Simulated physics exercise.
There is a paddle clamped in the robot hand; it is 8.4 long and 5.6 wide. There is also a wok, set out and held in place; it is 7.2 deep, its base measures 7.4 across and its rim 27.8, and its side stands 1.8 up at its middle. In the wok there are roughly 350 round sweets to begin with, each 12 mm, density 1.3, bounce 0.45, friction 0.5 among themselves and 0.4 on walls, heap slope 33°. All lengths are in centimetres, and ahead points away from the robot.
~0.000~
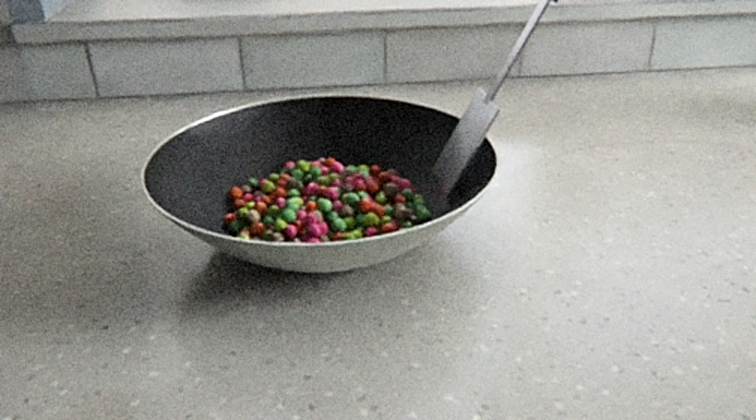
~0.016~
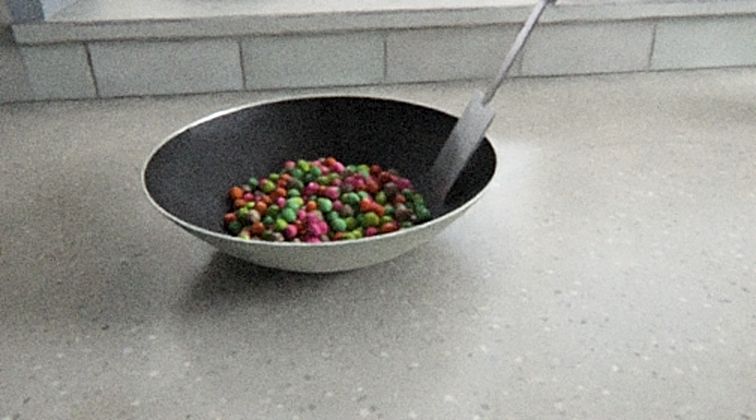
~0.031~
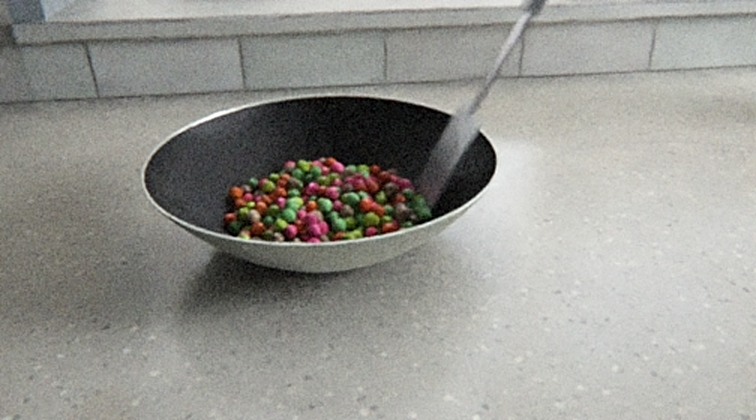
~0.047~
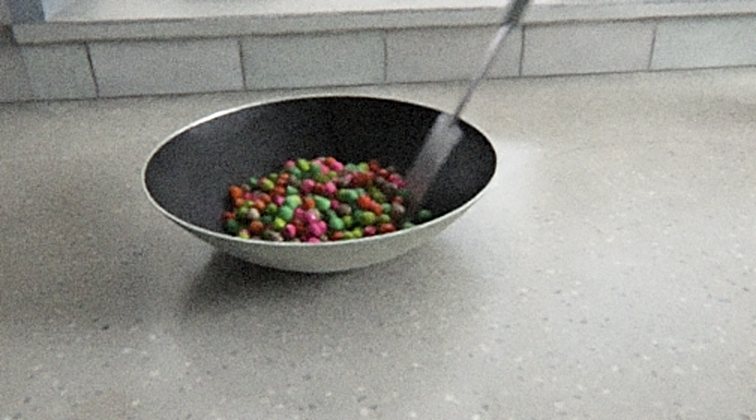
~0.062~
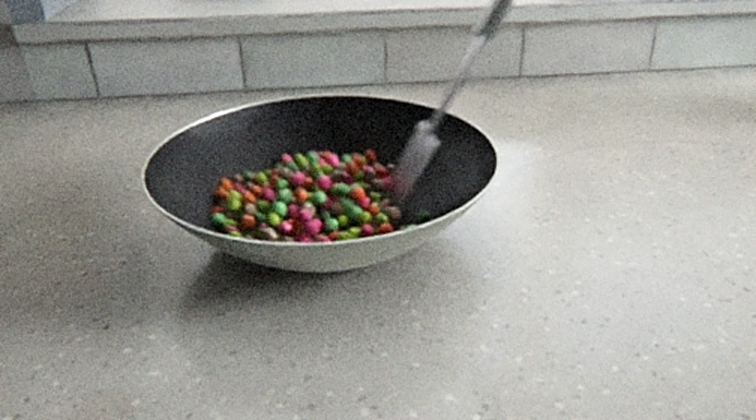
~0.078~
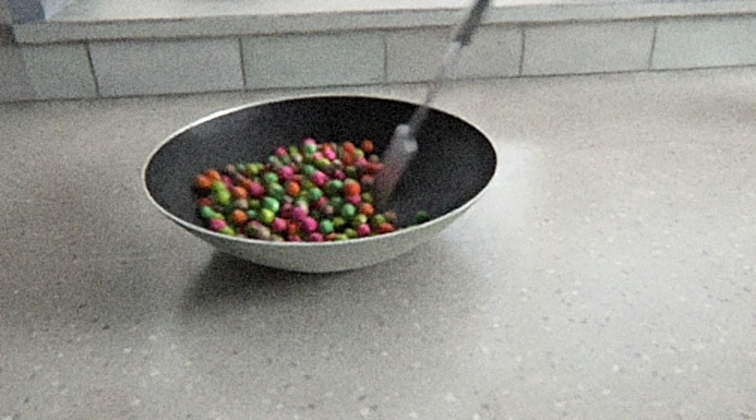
A dark wok sits still while a gray paddle pushes the colorful round sweets left.
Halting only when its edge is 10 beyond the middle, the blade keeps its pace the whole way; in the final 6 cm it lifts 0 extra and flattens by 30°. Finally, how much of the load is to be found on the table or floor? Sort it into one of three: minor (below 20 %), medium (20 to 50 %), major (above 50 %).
Medium, 20 to 50 %.
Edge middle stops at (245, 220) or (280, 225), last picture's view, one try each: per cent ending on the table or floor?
Some 5 and 0 per cent.
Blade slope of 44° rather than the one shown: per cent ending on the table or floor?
Around 20 in a hundred.
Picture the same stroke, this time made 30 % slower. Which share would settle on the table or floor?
Approx. 15 per cent.
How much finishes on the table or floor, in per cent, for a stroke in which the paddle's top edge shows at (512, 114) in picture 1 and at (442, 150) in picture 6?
My guess would be close to 15 per cent.
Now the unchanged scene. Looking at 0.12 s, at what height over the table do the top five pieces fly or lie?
I'd say close to 7 cm on average.
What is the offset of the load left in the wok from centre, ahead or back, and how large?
It sits some 3.5 centimetres ahead of centre.
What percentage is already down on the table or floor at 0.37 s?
Roughly 10 percent.
After 0.12 s, sloping 63°, highest piece 8 above the table; 354 in the wok.
After 0.15 s, sloping 55°, highest piece 9 above the table; 354 in the wok.
After 0.37 s, sloping 33°, highest piece 9 above the table; 255 in the wok, 38 on the table or floor, 61 on the blade or in flight.
After 1.42 s, sloping 33°, highest piece 7 above the table; 254 in the wok, 100 on the table or floor.
In the end, 254 in the wok, 100 on the table or floor. That is 28 % on the table or floor.
